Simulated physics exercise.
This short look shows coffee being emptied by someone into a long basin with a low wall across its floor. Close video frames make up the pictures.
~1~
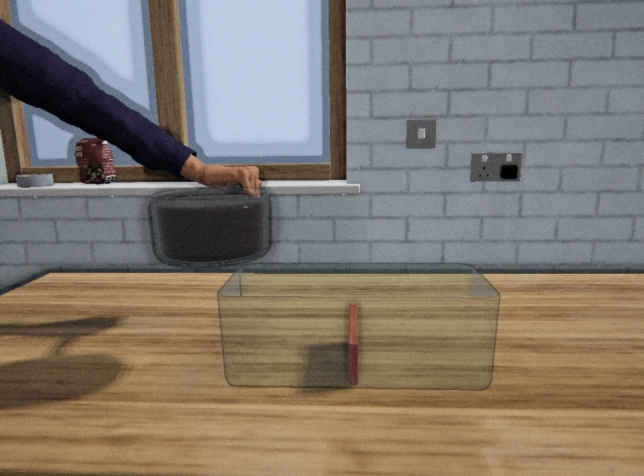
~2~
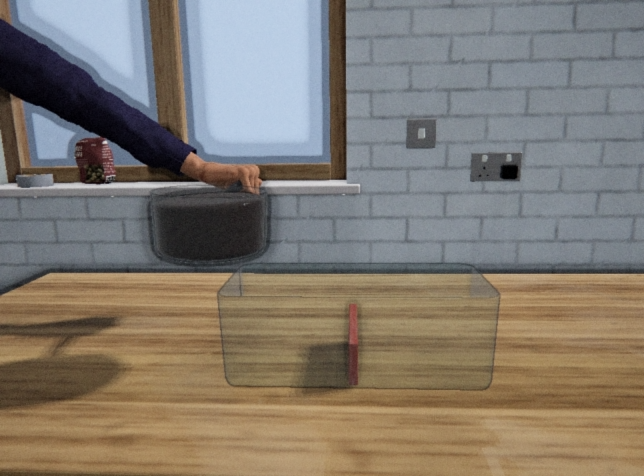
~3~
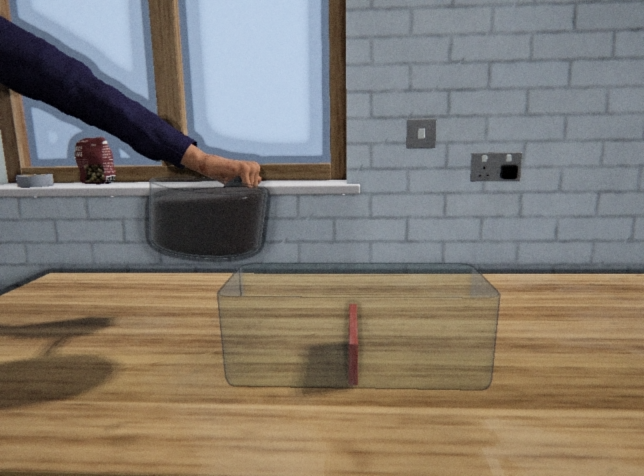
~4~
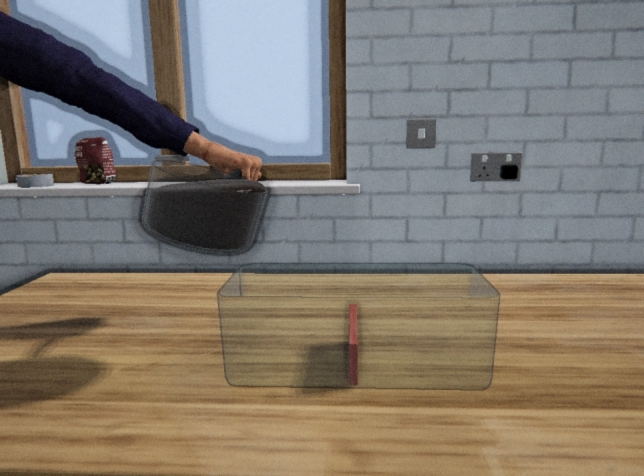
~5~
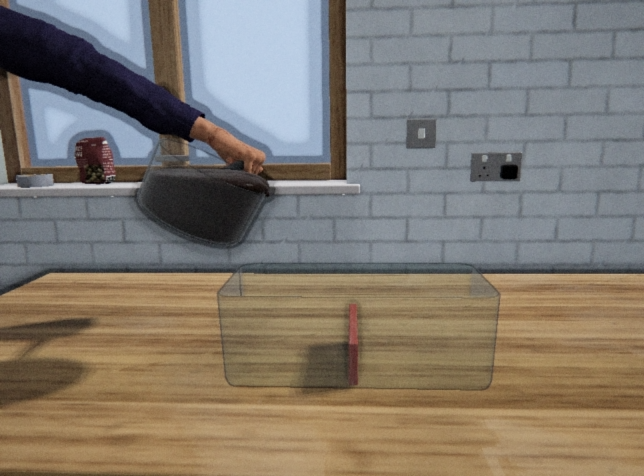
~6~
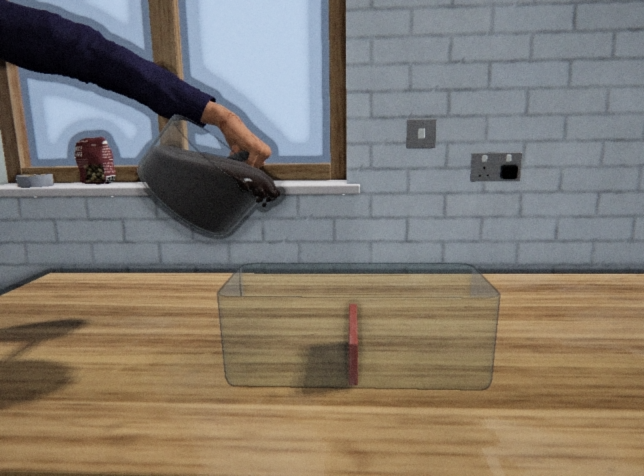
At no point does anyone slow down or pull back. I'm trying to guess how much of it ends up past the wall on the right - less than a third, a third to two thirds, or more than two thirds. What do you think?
Looks to me like the right side of the wall gets at least a third but no more than two thirds.
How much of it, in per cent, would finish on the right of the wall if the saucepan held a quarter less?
The share comes to some 35 parts in a hundred.
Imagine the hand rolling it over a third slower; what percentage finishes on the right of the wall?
It comes to about 60 per cent.
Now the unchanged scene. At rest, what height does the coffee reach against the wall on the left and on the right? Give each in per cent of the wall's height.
Left part: 40 per cent, right part: 30 per cent.
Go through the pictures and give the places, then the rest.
In the first picture, it leans 0°; its right rim is at (266, 193); the coffee meets the walls at (160, 202) and (265, 201); the long basin's rim runs from (230, 279) to (485, 280); the wall's top is at (353, 323).
In the second picture, it leans 2°; its right rim is at (266, 193); the coffee meets the walls at (159, 201) and (265, 199).
In the third picture, it leans 8°; its right rim is at (265, 194); the coffee meets the walls at (157, 197) and (264, 192).
In the fourth picture, it leans 17°; its right rim is at (265, 194); the coffee meets the walls at (155, 189) and (264, 190); 1 per cent is over the edge.
In the fifth picture, it leans 29°; its right rim is at (264, 194); the coffee meets the walls at (152, 173) and (261, 186); 4 per cent is over the edge.
In the sixth picture, it leans 43°; its right rim is at (264, 194); the coffee meets the walls at (153, 153) and (251, 175); 6 per cent is over the edge.
A moment on, the saucepan is tipped right over and 42 per cent is still to pour, 9 is left of the wall and 0 right of it.
Next, the saucepan is tipped right over and 2 per cent is still to pour, 27 is left of the wall and 61 right of it.
Then the saucepan is tipped right over and 0 per cent is still to pour, 37 is left of the wall and 35 right of it.
Later the saucepan is tipped right over and 1 per cent is still to pour, 42 is left of the wall and 39 right of it.
Finally, 48 per cent lies left of the wall, 45 right of it and 7 outside.
